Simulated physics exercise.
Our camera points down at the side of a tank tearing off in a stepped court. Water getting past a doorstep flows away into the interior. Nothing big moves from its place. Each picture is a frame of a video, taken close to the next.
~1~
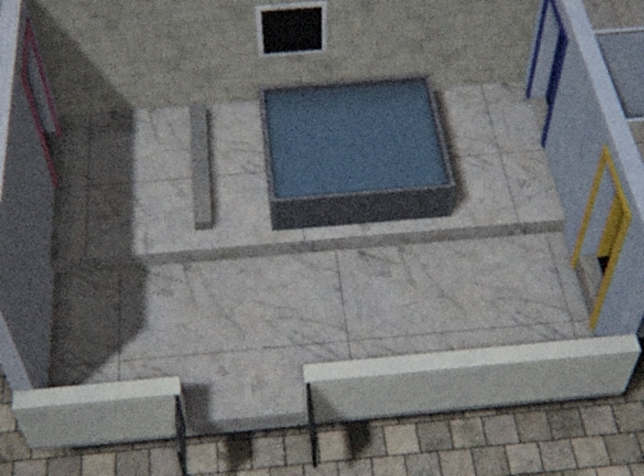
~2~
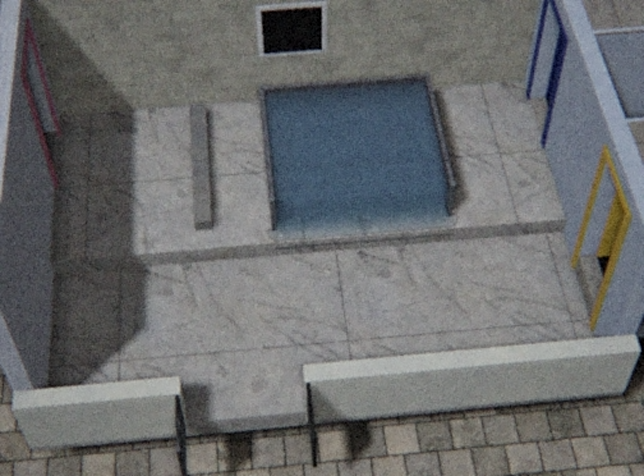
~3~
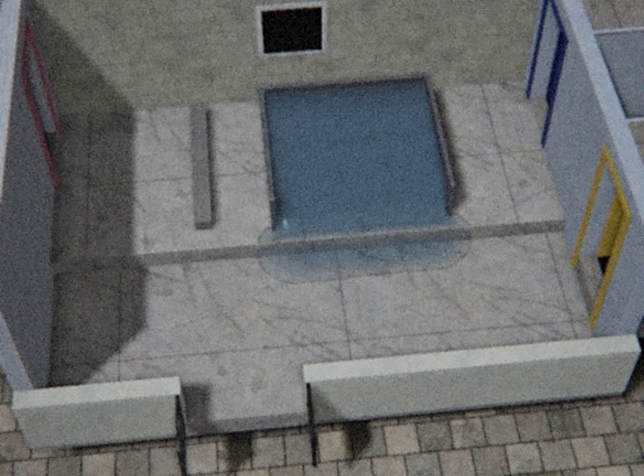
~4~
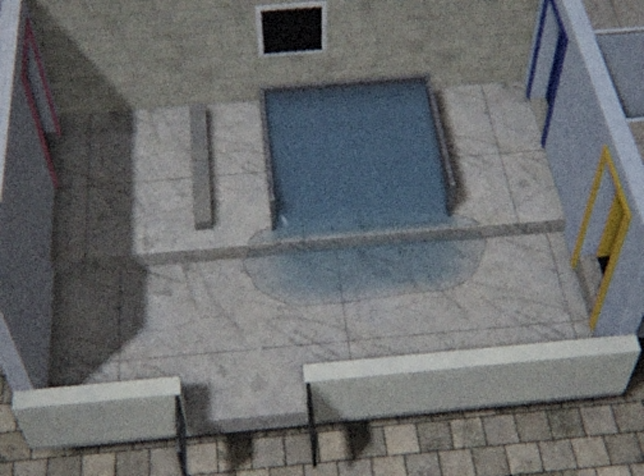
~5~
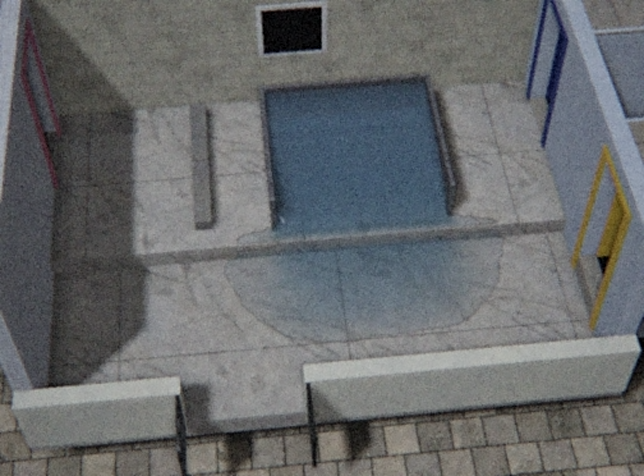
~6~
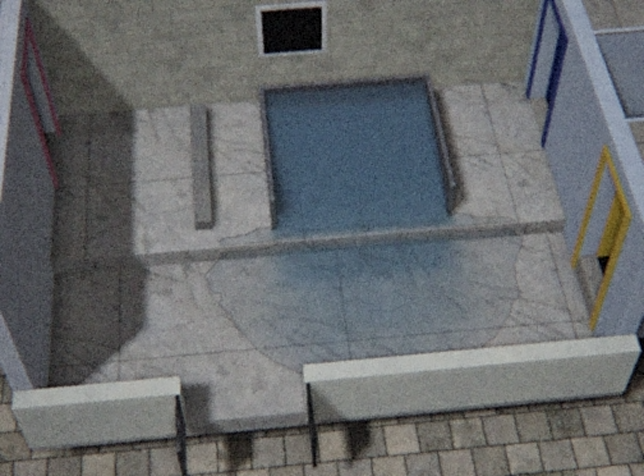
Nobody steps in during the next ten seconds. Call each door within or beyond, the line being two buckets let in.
Yellow door - within; pink door - within; blue door - within.
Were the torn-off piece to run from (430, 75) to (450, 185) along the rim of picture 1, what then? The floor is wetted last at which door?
Call it the pink one.
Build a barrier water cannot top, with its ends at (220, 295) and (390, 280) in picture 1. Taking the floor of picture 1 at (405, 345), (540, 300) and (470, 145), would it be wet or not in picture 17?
First soaked, then soaked, then spared.
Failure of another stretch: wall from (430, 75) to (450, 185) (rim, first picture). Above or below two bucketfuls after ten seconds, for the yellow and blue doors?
The yellow stays below the mark and the blue tops the mark.
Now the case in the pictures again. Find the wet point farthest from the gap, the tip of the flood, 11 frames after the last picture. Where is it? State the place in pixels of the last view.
Close to (134, 410).
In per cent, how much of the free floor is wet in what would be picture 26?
Close to 50 %.
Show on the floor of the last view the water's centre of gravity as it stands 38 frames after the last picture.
Roughly at (348, 296).
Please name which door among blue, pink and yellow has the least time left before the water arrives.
Soonest: The yellow-painted one.
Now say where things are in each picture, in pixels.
In the first picture, still water in the open tank at (353, 139).
In the second picture, water pours out at (362, 213) and has run to (451, 220).
In the third picture, the front is at (464, 242), out from the gap at (362, 214).
In the fourth picture, the front is at (478, 247), out from the gap at (362, 214).
In the fifth picture, water pours out at (362, 214) and has run to (474, 305).
In the sixth picture, the front is at a hidden place, out from the gap at (362, 214).
A moment on, water covers 35 % of the floor; the yellow door not reached, the pink door not reached, the blue door not reached.
Next, water covers 40 % of the floor; the yellow door wet at the sill, nothing in, the pink door not reached, the blue door not reached.
Then, water covers 50 % of the floor; the yellow door wet at the sill, nothing in, the pink door not reached, the blue door not reached.
Later, water covers 60 % of the floor; the yellow door wet at the sill, nothing in, the pink door not reached, the blue door wet at the sill, nothing in.
In the end, water covers 60 % of the floor; the yellow door wet at the sill, nothing in, the pink door not reached, the blue door wet at the sill, nothing in.
